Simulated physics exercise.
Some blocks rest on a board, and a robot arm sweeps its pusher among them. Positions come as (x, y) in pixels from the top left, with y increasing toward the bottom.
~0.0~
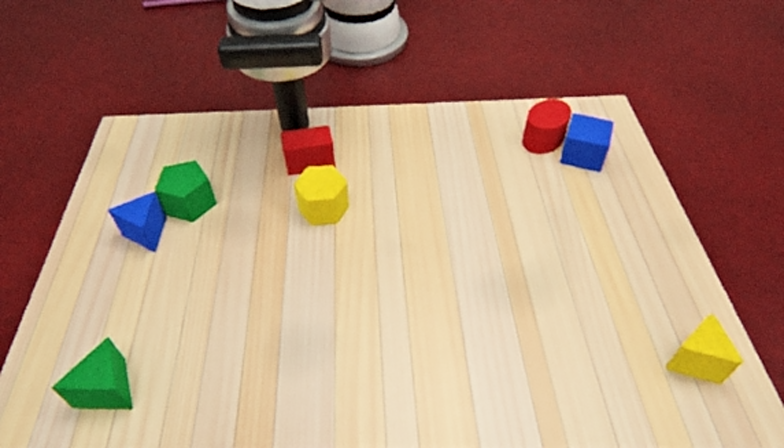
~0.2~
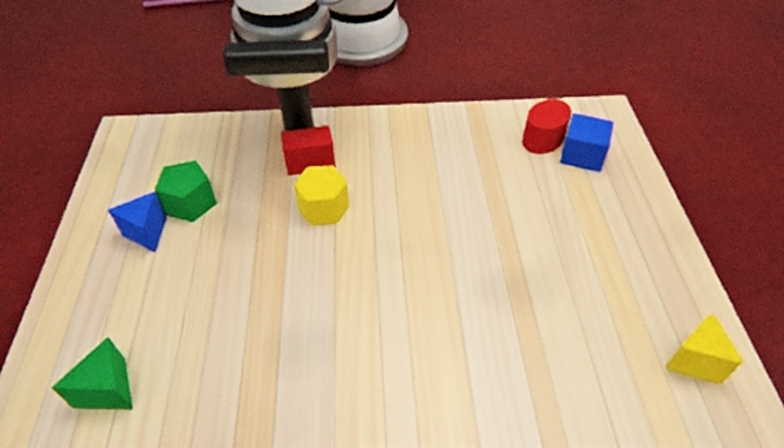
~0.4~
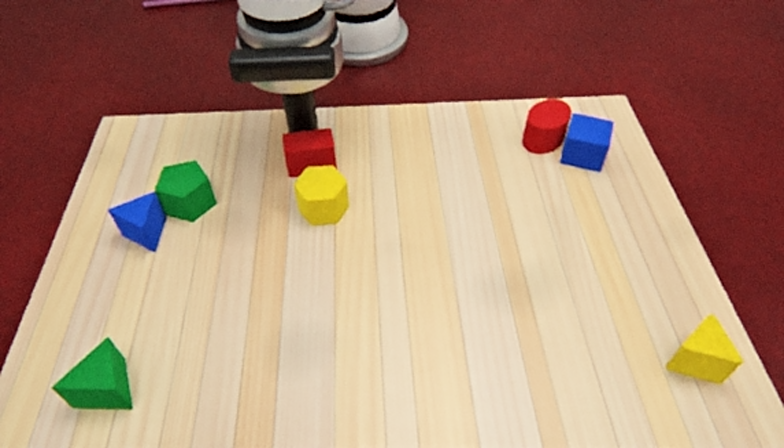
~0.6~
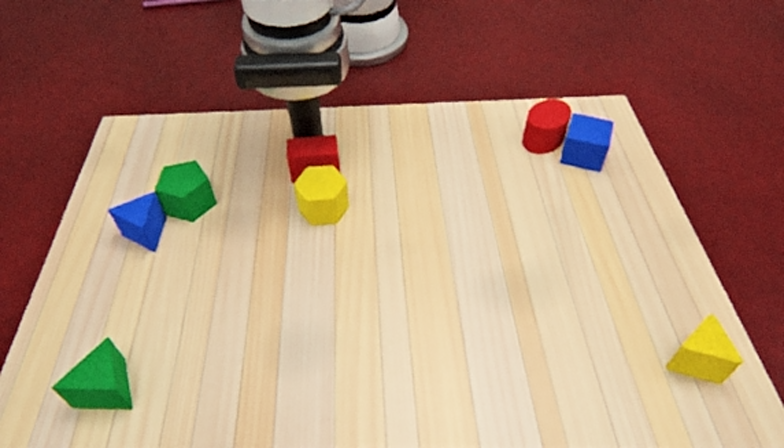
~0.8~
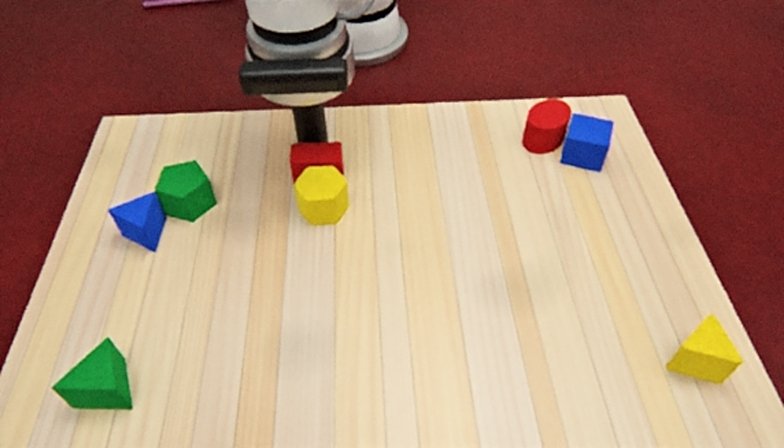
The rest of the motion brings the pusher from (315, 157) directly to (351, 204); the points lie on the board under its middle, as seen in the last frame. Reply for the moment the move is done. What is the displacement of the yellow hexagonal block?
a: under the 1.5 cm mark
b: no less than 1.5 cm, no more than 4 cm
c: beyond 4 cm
I choose c.
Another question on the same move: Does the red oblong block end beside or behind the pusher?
The answer is no.
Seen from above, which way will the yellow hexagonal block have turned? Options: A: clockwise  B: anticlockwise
A.
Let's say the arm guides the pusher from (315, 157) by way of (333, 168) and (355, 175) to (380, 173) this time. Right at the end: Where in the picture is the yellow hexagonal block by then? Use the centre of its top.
Close to (324, 197).
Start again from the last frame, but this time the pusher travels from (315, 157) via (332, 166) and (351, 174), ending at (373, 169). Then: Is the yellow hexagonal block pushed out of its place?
Yes, that is what happens.
What follows on the original path. Halfway along, pusher (332, 172); red oblong block (331, 178); yellow hexagonal block (326, 206), turned 15° clockwise.
At the end, pusher (350, 196); red oblong block (345, 205), turned 30° clockwise; yellow hexagonal block (327, 234), turned 35° clockwise.
